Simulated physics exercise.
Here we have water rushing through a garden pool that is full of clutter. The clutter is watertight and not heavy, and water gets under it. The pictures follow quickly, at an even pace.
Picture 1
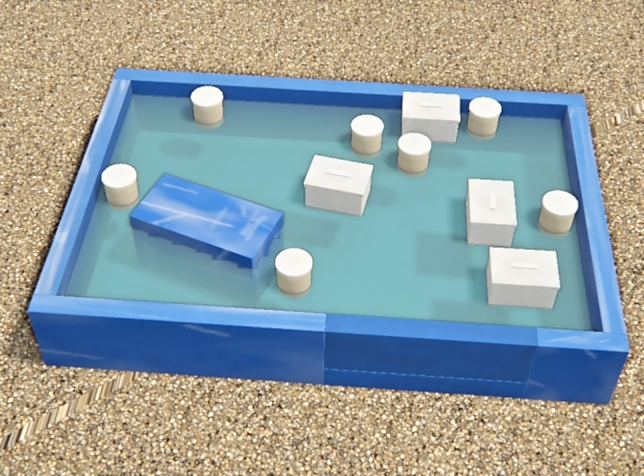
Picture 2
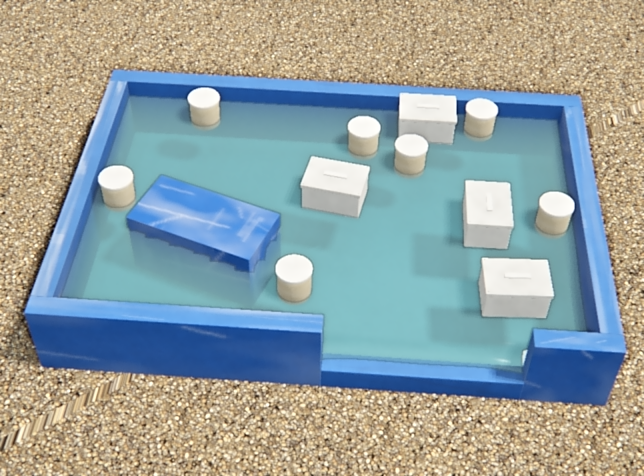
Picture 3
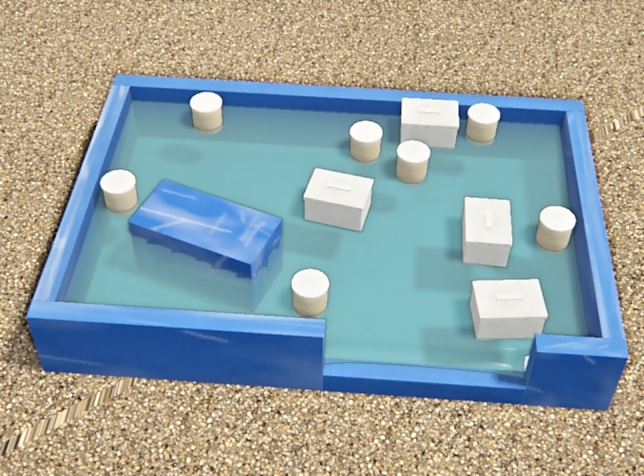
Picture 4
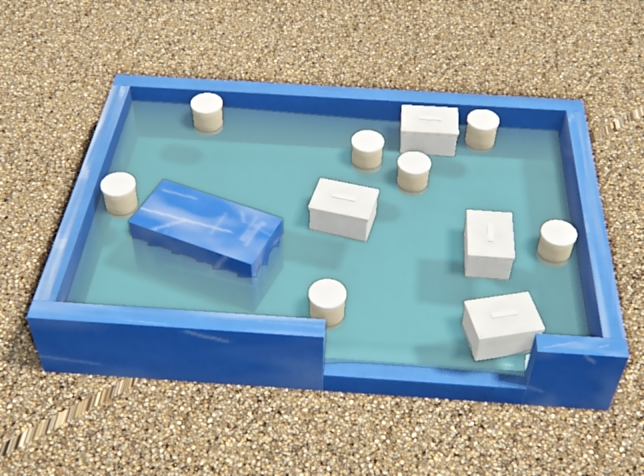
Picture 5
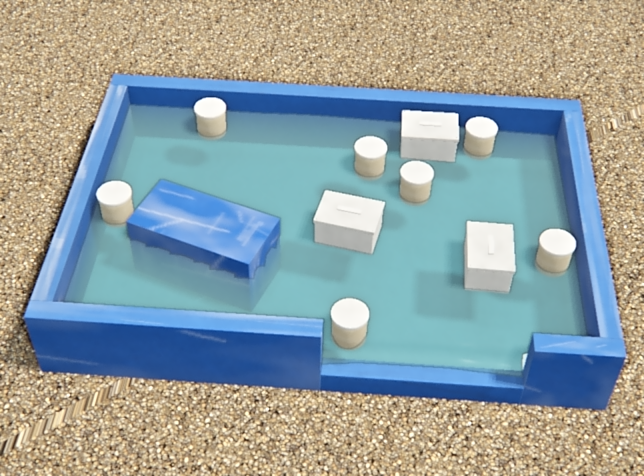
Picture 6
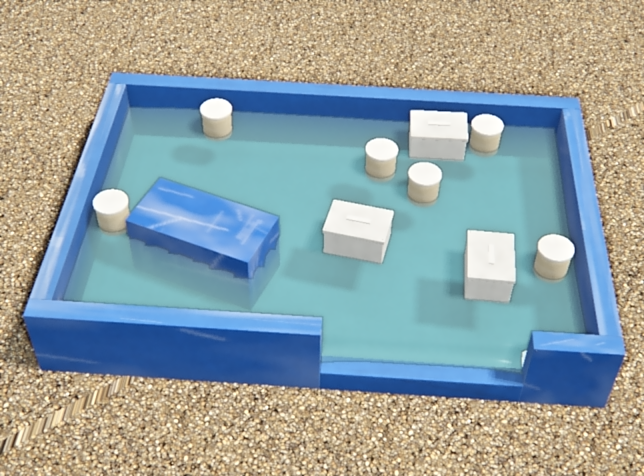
White boxes and round floats drift slowly toward the gap in the blue pool's front wall.
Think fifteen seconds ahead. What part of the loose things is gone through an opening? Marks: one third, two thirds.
It is from one to two thirds.
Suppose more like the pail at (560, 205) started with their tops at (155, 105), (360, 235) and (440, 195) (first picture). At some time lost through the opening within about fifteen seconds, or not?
In that order: Kept in, out, gone.
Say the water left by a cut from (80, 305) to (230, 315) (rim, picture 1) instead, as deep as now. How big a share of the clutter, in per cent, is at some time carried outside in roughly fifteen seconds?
Roughly 20 per cent.
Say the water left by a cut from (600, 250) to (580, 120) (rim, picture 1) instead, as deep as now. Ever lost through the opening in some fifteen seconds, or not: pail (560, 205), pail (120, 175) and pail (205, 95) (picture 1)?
One after the other: Carried outside, still in, stays.
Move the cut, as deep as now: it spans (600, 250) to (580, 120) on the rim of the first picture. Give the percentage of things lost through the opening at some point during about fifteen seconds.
I make it 70 per cent.
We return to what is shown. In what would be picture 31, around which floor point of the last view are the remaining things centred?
Roughly at (370, 253).
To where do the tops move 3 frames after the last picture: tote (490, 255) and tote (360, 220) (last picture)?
Around (490, 289) and (376, 248).
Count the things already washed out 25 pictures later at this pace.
That makes 5.
A moment on, 2 of 11 are out; 9 afloat.
Next, 4 of 11 are out; 7 afloat.
Later, 5 of 11 are out; 6 afloat.
In the end, 5 of 11 are out; 6 afloat.
